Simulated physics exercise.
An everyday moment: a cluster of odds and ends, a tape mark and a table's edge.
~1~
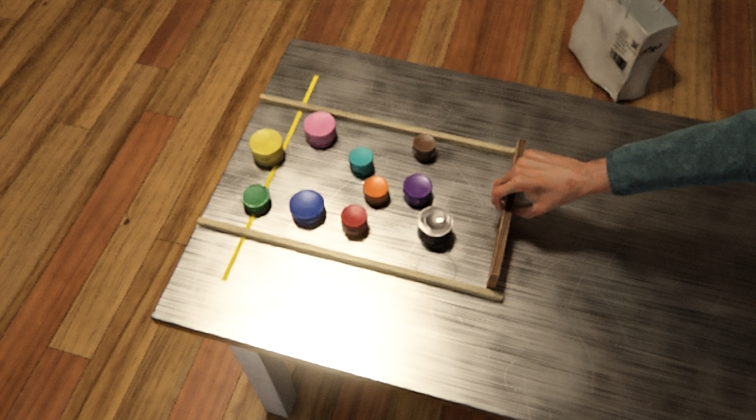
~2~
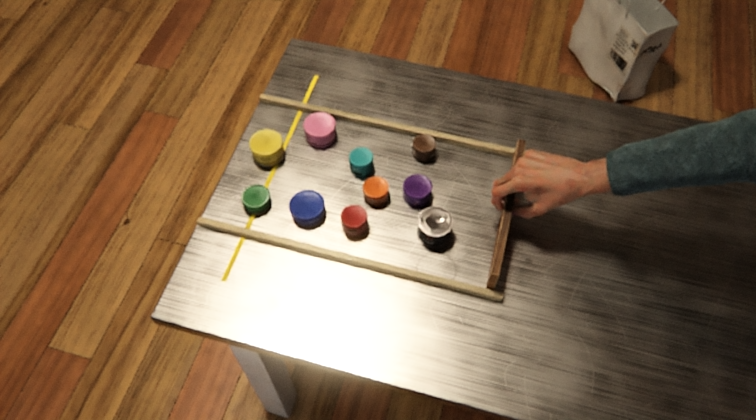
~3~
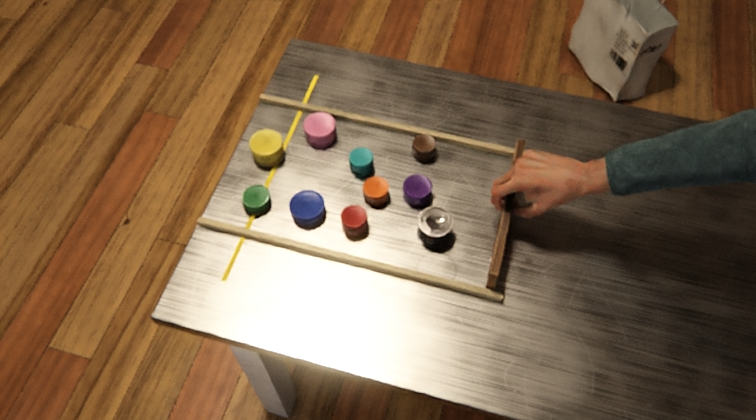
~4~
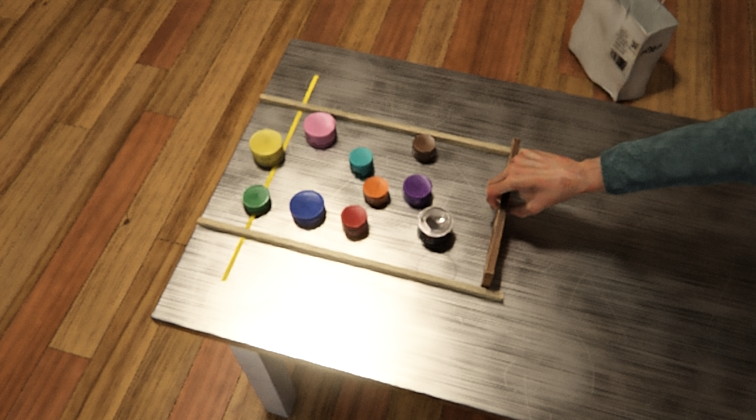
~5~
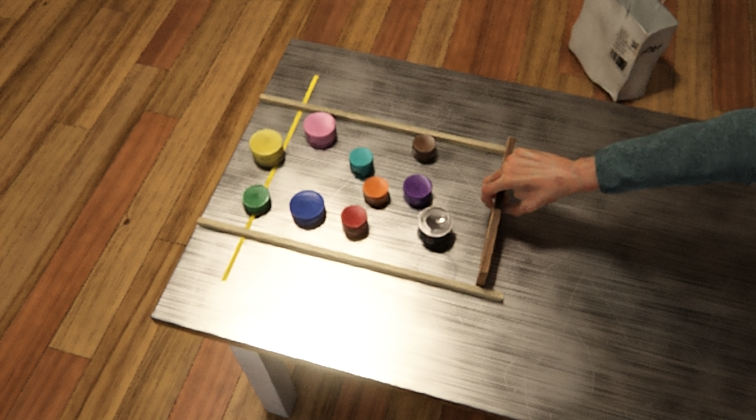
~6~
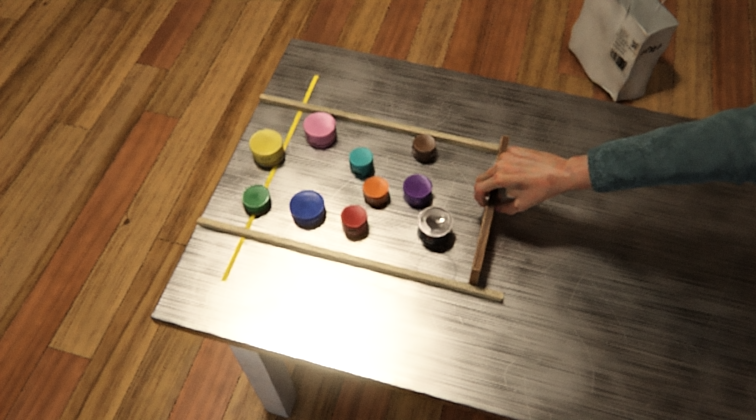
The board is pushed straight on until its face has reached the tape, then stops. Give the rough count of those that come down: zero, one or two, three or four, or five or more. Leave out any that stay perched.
The number that fall off is one or two.
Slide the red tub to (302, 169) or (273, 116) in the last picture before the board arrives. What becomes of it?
Place by place, it holds on; goes over.
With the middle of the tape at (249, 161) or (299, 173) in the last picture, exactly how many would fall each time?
Down on the floor: 5 and 0.
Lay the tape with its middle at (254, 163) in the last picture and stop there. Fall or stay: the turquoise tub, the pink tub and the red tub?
The turquoise tub survives; the pink tub tumbles off; the red tub survives.
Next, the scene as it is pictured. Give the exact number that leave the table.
It comes to 1.
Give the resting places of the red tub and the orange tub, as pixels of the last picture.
Near (238, 212) and (242, 164).
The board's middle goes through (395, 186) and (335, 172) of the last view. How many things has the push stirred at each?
By then 5, and 9.
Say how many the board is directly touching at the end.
The number is 5.
Soon after, none off yet; yellow pot at rest near (267, 149); green pot at rest near (257, 200); pink tub at rest near (320, 130).
By the end, the number that fall off is one or two; fallen, green pot.
